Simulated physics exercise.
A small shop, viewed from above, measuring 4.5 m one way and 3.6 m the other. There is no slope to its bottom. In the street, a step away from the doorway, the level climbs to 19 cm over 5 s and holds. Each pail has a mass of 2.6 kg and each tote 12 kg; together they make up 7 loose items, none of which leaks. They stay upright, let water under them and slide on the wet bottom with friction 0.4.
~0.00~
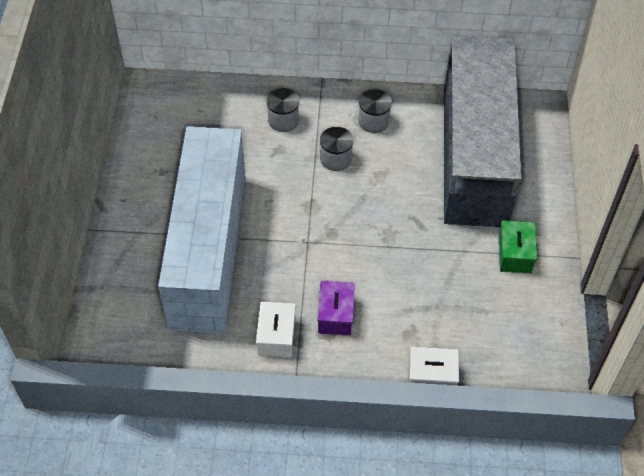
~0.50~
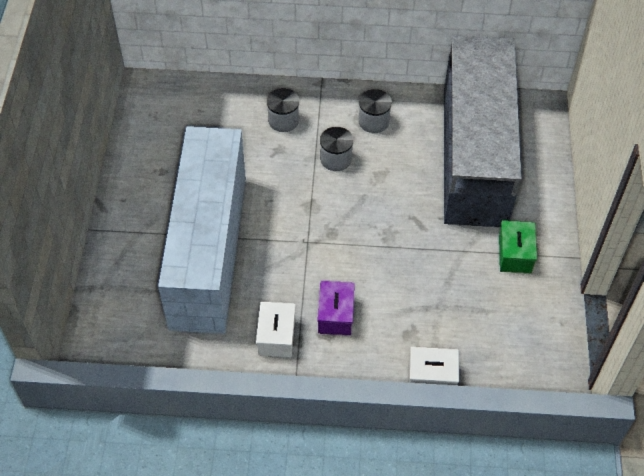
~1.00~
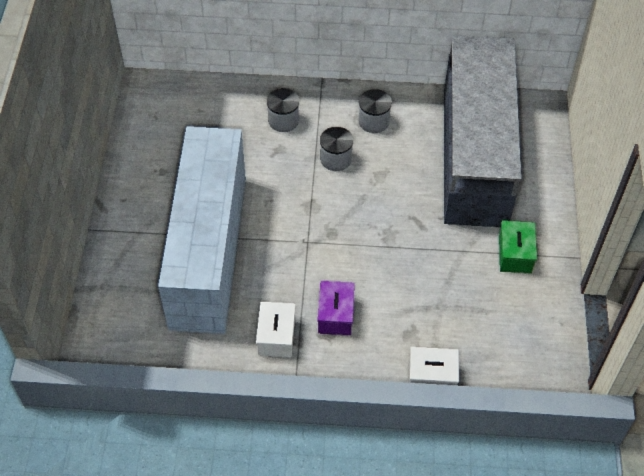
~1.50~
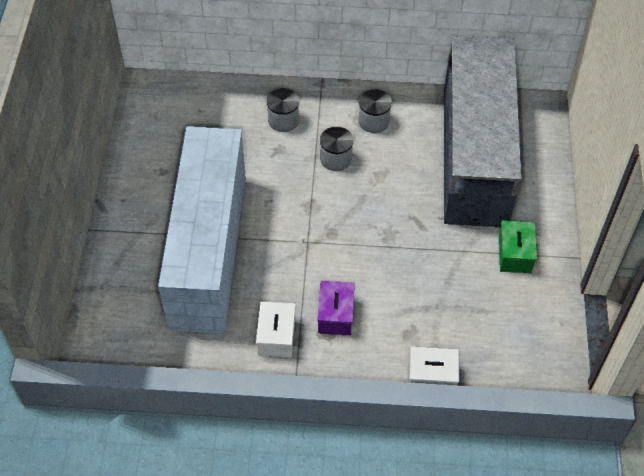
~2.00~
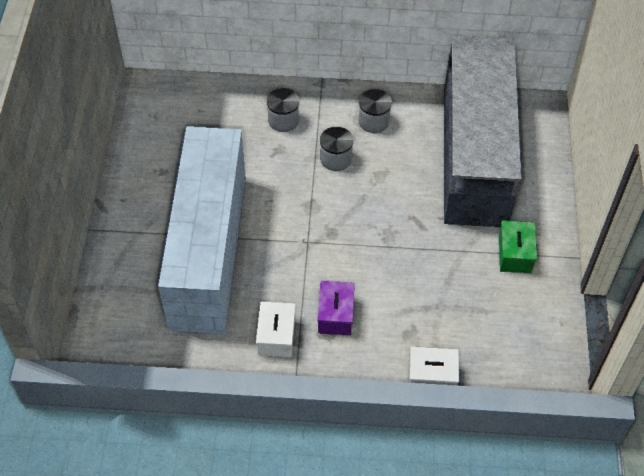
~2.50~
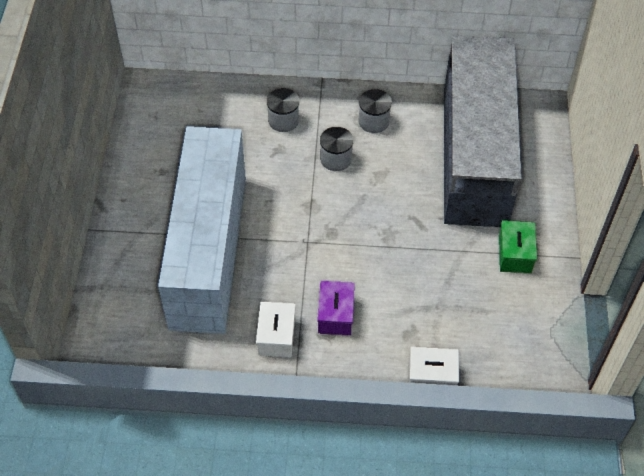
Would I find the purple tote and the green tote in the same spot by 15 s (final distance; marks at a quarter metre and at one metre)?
Purple tote goes a long way, green tote hardly budges.
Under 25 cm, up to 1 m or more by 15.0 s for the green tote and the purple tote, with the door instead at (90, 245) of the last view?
Result - green tote: Negligible displacement, purple tote: Negligible displacement.
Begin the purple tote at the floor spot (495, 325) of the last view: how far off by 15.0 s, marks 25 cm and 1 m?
Well, it gets shoved far.
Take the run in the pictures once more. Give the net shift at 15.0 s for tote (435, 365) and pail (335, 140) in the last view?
Shifts: 140 cm / 140 cm.
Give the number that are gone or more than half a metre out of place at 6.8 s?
I make it 0.
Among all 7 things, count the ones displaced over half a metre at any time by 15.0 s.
It works out to 6.
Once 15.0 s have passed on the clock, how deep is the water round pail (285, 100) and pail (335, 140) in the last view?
I'd estimate 6 cm for the first and 6 cm for the second.
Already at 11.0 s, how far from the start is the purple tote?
Displacement near 60 cm.
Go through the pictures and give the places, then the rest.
The purple tote at (336, 301), on the bottom; the green tote at (519, 240), on the bottom; water covers 0.0 m2; 0 of 7 have shifted, in the first picture.
The purple tote at (336, 301) rests on the ground; the green tote at (519, 240), on the bottom; water covers 0.0 m2; 0 of 7 have shifted, in the second picture.
The purple tote at (336, 301) rests on the ground; the green tote at (519, 240), on the bottom; 0.0 m2 under water; 0 of 7 have shifted, in the third picture.
The purple tote at (336, 301) rests on the ground; the green tote at (519, 240), on the bottom; water covers 0.0 m2; 0 of 7 have shifted, in the fourth picture.
The purple tote at (336, 301), on the bottom; the green tote at (519, 240) rests on the ground; water covers 0.0 m2; 0 of 7 have shifted, in the fifth picture.
The purple tote at (336, 301), on the bottom; the green tote at (519, 240), on the bottom; water covers 0.1 m2; 0 of 7 have shifted, in the sixth picture.
After 3.5 s the purple tote is near (336, 301), 0.0 m from its start, aground; the green tote is near (519, 240), 0.0 m from its start, aground; 0 afloat.
After 6.8 s the purple tote is near (331, 301), 0.0 m from its start, aground; the green tote is near (519, 240), 0.0 m from its start, aground; 0 afloat.
After 11.0 s the purple tote is near (283, 264), 0.6 m from its start, aground; the green tote is near (519, 240), 0.0 m from its start, aground; 4 afloat.
After 15.0 s the purple tote is near (369, 100), 2.3 m from its start, afloat; the green tote is near (519, 240), 0.0 m from its start, aground; 4 afloat.
